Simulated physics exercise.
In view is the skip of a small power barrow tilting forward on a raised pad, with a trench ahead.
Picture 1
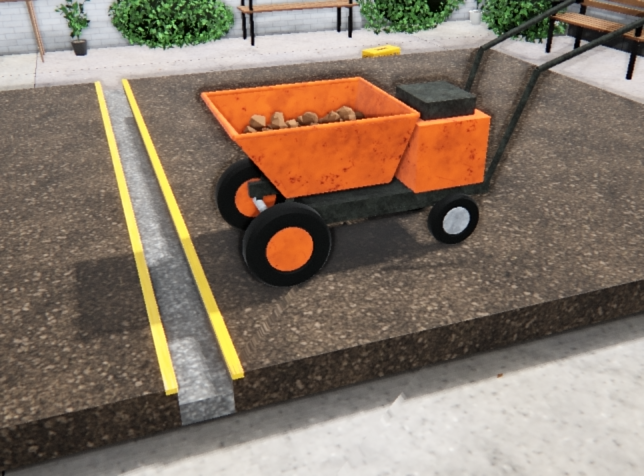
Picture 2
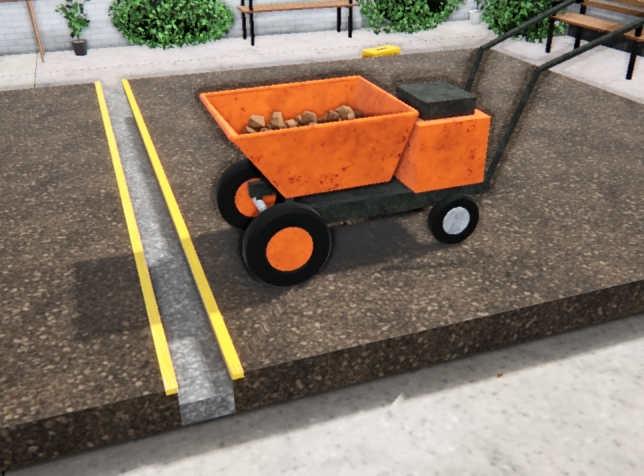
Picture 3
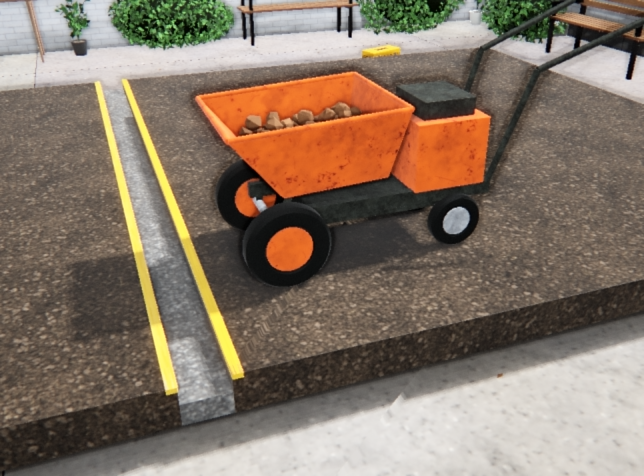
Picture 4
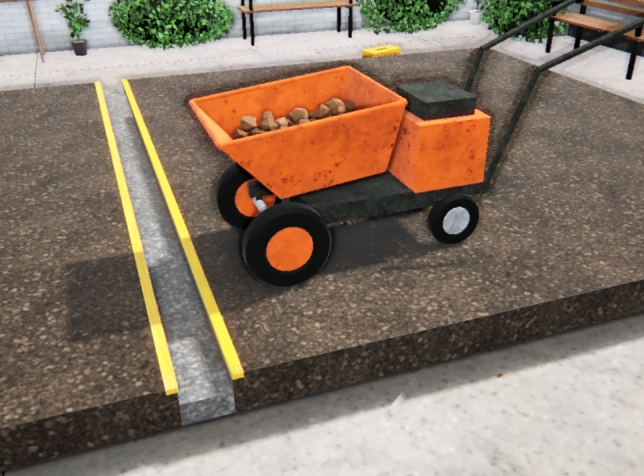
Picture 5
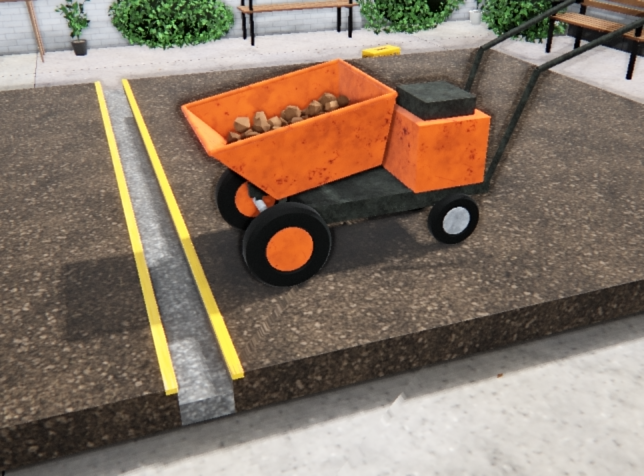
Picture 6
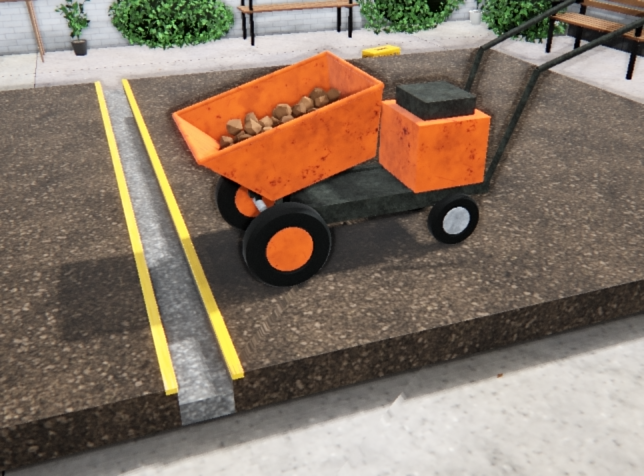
Orange skip of a small power barrow tilting gradually forward to the left, carrying brown clods beside a narrow yellow-edged trench.
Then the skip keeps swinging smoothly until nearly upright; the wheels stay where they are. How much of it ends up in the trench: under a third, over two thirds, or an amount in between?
Under a third.
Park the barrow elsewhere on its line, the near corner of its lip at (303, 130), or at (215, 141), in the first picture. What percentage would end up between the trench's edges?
50 and 0 in a hundred, in that order.
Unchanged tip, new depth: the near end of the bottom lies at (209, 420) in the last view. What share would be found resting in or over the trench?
I'd guess about 0 %.
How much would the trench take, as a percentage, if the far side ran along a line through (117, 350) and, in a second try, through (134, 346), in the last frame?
The first try gives 60 percent, then the second gives 40 percent.
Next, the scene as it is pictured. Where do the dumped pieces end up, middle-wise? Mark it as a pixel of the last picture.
The centre settles at about (100, 278).
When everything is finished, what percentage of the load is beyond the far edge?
Roughly 80 per cent of the load.
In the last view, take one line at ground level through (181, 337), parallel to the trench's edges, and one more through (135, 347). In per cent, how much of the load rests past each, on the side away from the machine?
I'd say about 80 and about 60 in a hundred.
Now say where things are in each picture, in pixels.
The first picture shows lip of the skip (235, 138), level; top of the load (313, 132), clay clods; first edge of the trench (220, 328); far edge (160, 341), the trench under half as wide as the skip, and shallow for its width.
The second picture shows lip of the skip (233, 139), level; top of the load (312, 131).
The third picture shows lip of the skip (228, 142), tipped barely; top of the load (339, 124).
The fourth picture shows lip of the skip (220, 146), tipped a little; top of the load (337, 124).
The fifth picture shows lip of the skip (211, 153), tipped a little; top of the load (330, 120).
The sixth picture shows lip of the skip (200, 162), tipped clearly; top of the load (338, 108); first edge of the trench (220, 328); far edge (160, 341).
Just after the last frame, skip tipped steeply; every one in the skip.
A moment on, skip tipped right over; the larger part in the skip; about a tenth beyond it; just a few falling.
Further on, skip tipped right over; roughly a quarter in the skip; just a few in or heaped over the trench; the larger part beyond it.
When it is over, skip tipped right over; roughly a quarter in the skip; just a few in or heaped over the trench; the larger part beyond it.
